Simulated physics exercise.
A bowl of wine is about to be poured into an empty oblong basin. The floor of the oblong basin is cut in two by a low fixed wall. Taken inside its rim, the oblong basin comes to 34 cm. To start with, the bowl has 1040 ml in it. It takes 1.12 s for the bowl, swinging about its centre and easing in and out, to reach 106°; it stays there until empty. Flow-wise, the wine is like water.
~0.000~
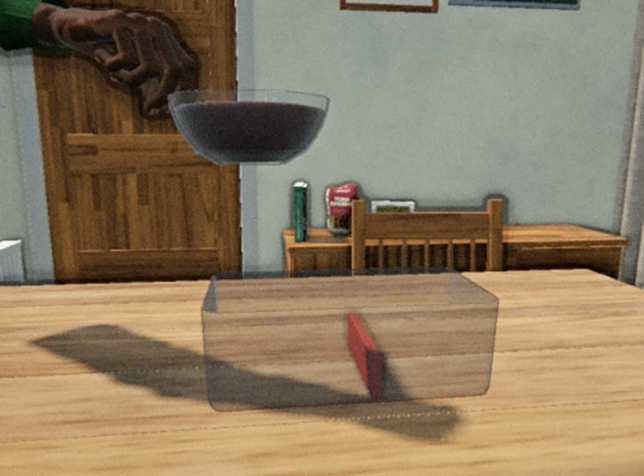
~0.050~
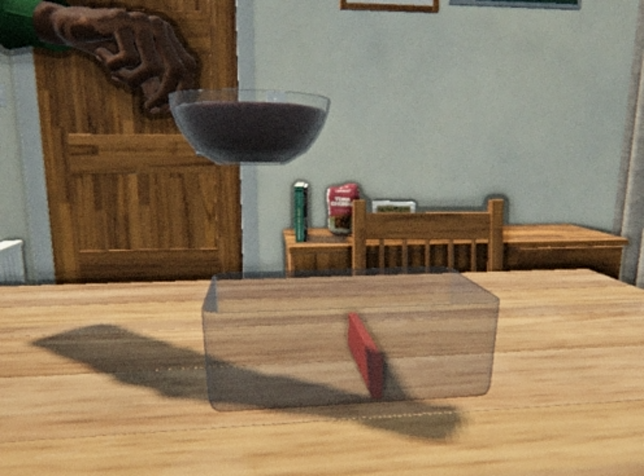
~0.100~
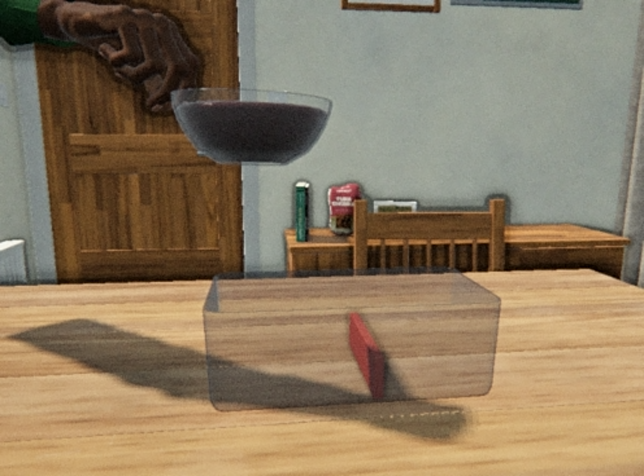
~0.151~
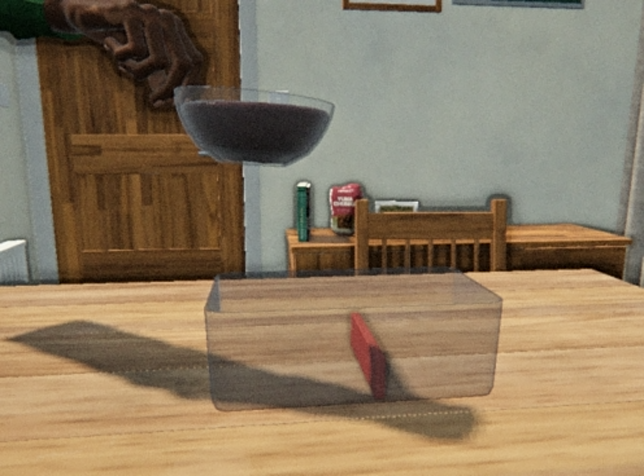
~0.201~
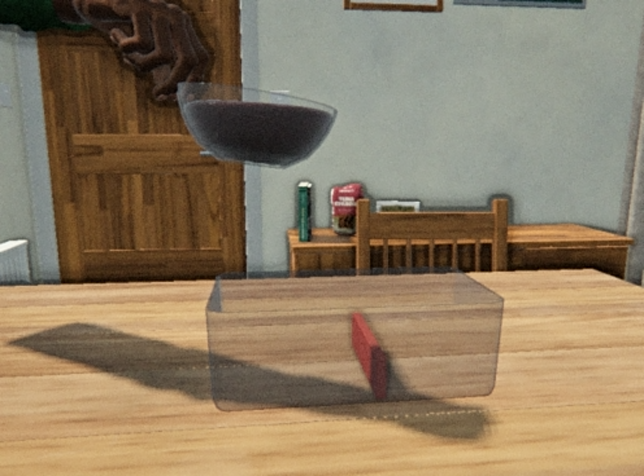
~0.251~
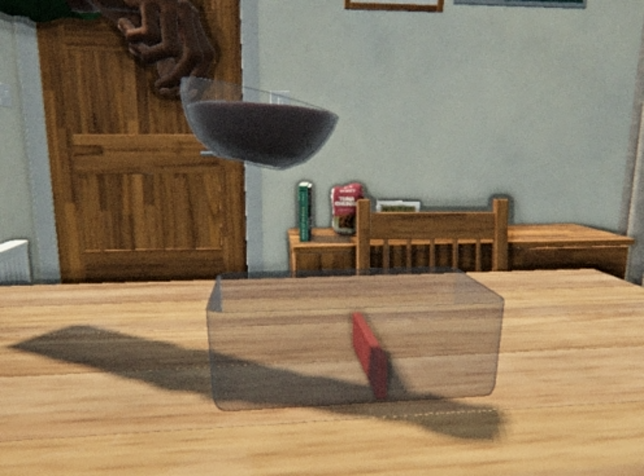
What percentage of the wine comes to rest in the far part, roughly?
73 %.
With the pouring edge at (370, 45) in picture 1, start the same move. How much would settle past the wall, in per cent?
In that case roughly 75 per cent.
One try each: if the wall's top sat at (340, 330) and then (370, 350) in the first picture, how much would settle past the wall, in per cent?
Result: 90 per cent, then 55 per cent.
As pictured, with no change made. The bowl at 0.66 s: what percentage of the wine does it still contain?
Close to 32 percent of the liquid remains at that time.
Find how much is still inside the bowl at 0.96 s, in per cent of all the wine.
0 %.
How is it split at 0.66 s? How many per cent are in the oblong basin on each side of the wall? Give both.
Left roughly 2, right roughly 20.
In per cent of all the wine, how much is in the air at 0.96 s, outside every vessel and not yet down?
Around 6 percent of the liquid.
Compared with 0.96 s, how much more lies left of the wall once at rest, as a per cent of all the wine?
Around 5 in a hundred.
By 0.66 s the tilt is 68° and 32 per cent is still to pour, 2 is left of the wall and 21 right of it.
By 0.96 s the tilt is 101° and 0 per cent is still to pour, 21 is left of the wall and 73 right of it.
By 1.28 s the tilt is 106° and 0 per cent is still to pour, 26 is left of the wall and 73 right of it.
By 1.62 s the tilt is 106° and 0 per cent is still to pour, 26 is left of the wall and 73 right of it.
At rest 26 per cent lies left of the wall, 73 right of it and 1 outside.
